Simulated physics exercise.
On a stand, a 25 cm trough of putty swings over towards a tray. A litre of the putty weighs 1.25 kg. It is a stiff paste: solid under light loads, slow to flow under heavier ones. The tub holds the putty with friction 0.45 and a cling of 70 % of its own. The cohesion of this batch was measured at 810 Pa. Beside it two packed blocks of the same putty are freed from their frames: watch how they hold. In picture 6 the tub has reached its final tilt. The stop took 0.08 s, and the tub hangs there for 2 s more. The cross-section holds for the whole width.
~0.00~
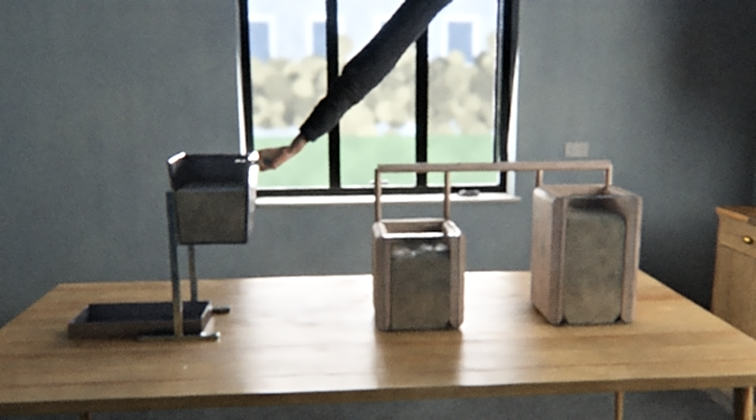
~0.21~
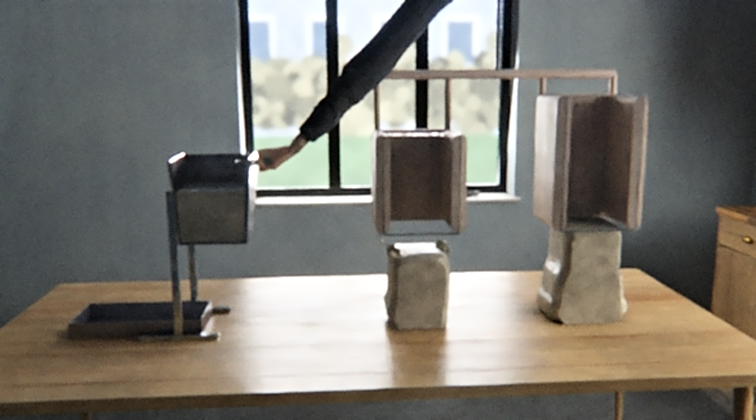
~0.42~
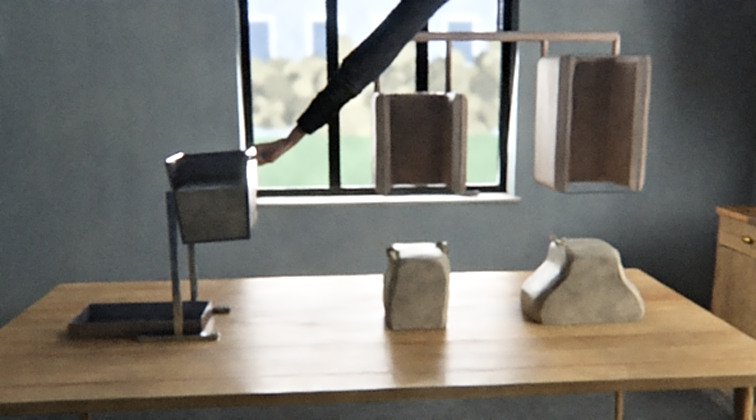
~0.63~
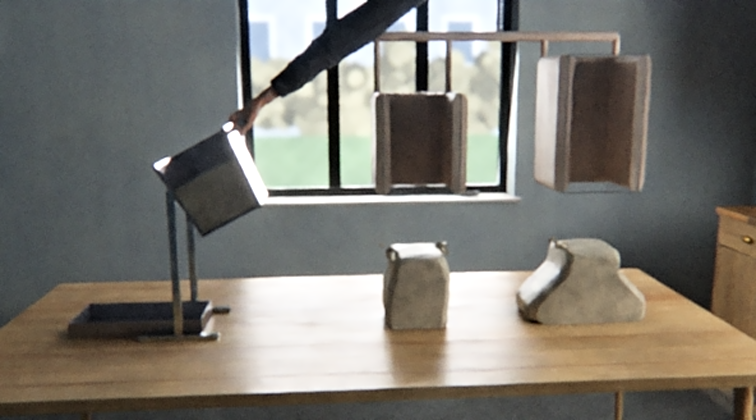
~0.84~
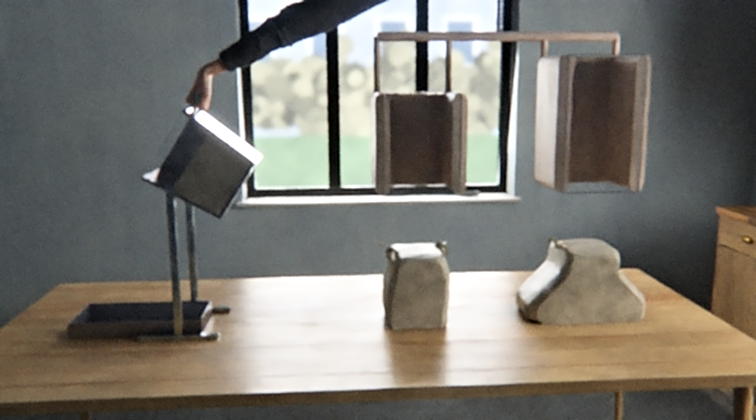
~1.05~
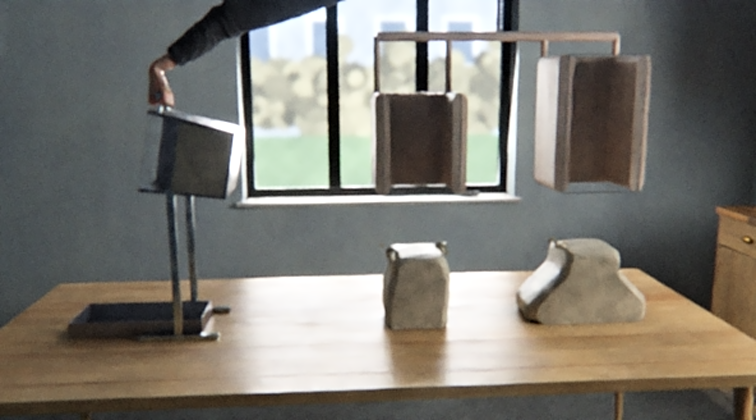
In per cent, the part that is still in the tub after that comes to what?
Expect roughly 100 %.
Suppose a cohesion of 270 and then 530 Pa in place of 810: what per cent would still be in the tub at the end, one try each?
In that order: 75 %, 100 %.
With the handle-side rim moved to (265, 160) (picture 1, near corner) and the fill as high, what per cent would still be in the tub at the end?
Then about 100 %.
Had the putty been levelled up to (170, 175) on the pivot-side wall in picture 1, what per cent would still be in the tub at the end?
In that case some 100 per cent.
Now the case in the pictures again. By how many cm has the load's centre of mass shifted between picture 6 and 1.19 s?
About 0 cm.
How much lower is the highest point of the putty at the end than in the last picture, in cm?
Some 0 cm.
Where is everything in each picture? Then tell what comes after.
The first picture shows handle-side rim at (247, 160), tilt 0 degrees; top of the putty at (233, 191); blocks stand 25 cm, 36 cm (left to right).
The second picture shows handle-side rim at (247, 160), tilt 0 degrees; top of the putty at (233, 191); blocks stand 24 cm, 32 cm (left to right).
The third picture shows handle-side rim at (244, 155), tilt 4 degrees; top of the putty at (241, 186); blocks stand 24 cm, 25 cm (left to right).
The fourth picture shows handle-side rim at (221, 129), tilt 28 degrees; top of the putty at (232, 159); blocks stand 24 cm, 24 cm (left to right).
The fifth picture shows handle-side rim at (182, 113), tilt 56 degrees; top of the putty at (209, 135); blocks stand 24 cm, 24 cm (left to right).
The sixth picture shows handle-side rim at (148, 114), tilt 79 degrees; top of the putty at (180, 125); blocks stand 24 cm, 24 cm (left to right).
After 1.19 s, the tub is at 79 degrees and holds 100 %.
After 1.36 s, the tub is at 79 degrees and holds 100 %.
After 1.53 s, the tub is at 79 degrees and holds 100 %.
After 1.70 s, the tub is at 79 degrees and holds 100 %.
After 3.05 s, at the end, the tub is at 79 degrees and holds 100 %.
